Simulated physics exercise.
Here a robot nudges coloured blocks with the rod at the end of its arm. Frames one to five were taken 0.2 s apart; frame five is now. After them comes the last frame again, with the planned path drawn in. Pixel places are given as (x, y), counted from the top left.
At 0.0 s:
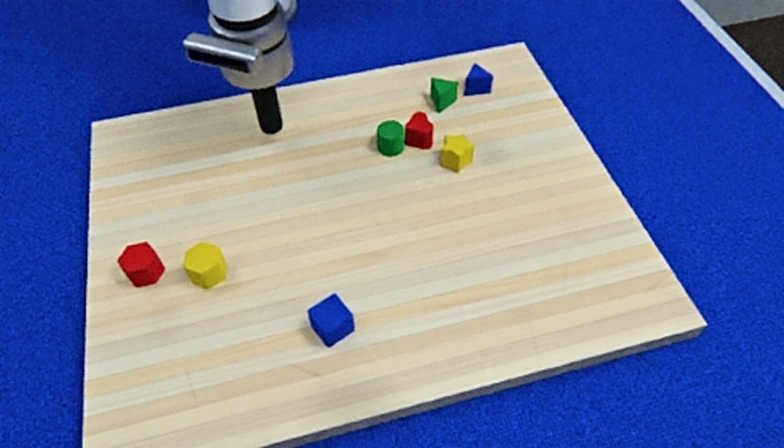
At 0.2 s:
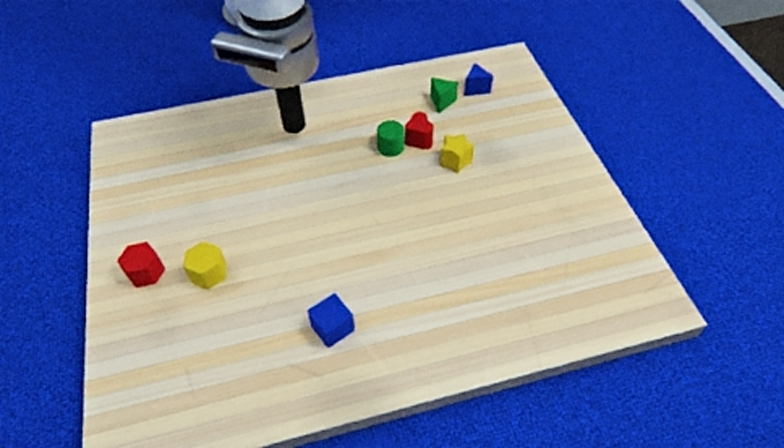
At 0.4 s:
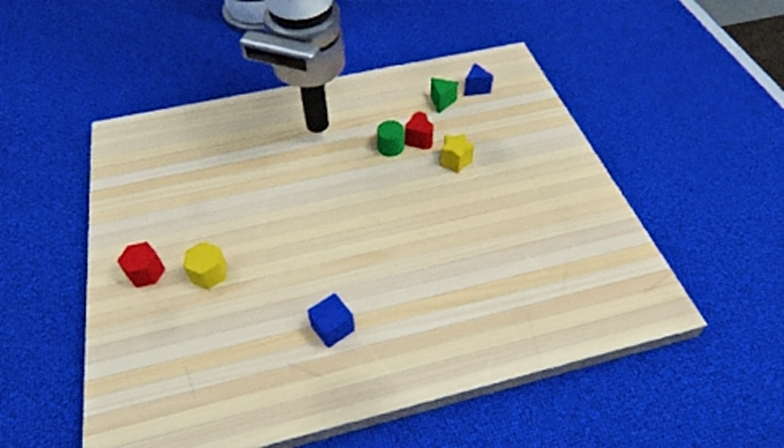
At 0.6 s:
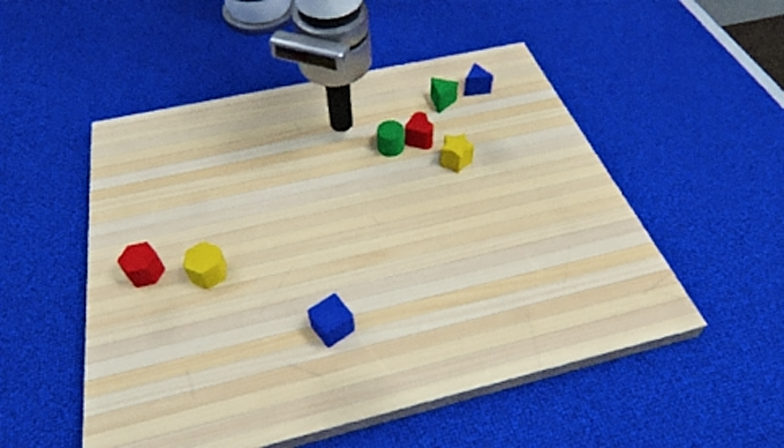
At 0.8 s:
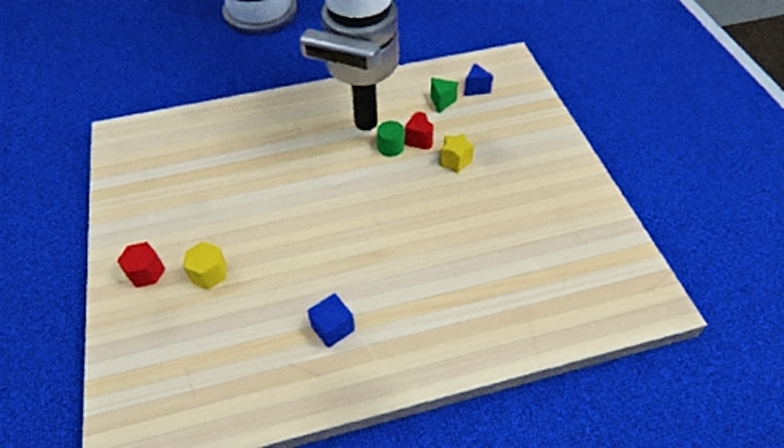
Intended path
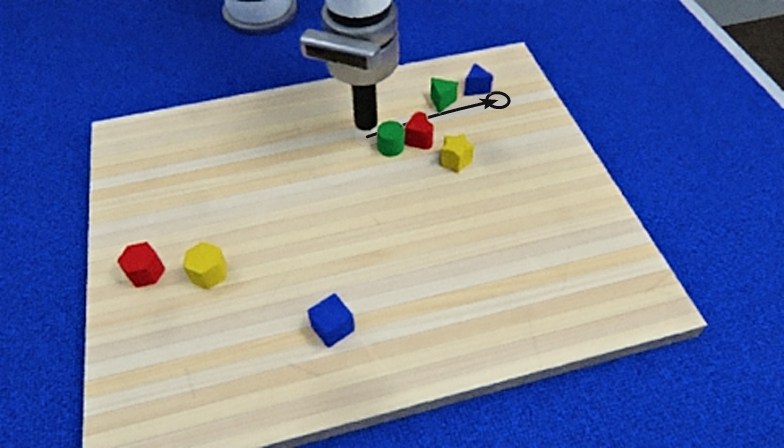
A robot arm with a black rod at its end hangs over the far side of a pale wooden board on a blue surface, seen from above at an angle. A green cylinder, red heart, yellow star and green and blue triangles sit at upper right, with red and yellow hexagons at left and a blue cube near the front. The rod glides steadily right, close beside the green cylinder, while the blocks and camera stay still.
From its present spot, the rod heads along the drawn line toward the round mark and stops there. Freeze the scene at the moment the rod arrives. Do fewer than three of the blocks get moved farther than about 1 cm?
Yes
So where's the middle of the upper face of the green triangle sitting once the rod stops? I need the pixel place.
Its top middle: (455, 78).
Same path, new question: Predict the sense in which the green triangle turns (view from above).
Top view: Counterclockwise.
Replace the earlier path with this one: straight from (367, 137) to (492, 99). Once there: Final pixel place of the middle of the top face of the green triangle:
Most likely (455, 77).
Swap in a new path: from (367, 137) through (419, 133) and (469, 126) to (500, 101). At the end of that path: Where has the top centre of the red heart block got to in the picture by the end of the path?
The point I'd pick in the picture is (462, 128).
Drawn move, from (367, 137) by way of (433, 116) to (498, 100).
On the path given first. One third of the way, rod (411, 110); green circle (393, 130).
Two thirds of the way, rod (456, 98); green circle (393, 130); green triangle (454, 79), turned 80° anticlockwise.
At the end, rod (500, 87); green circle (393, 130); red heart block still; green triangle (455, 78), turned 90° anticlockwise.
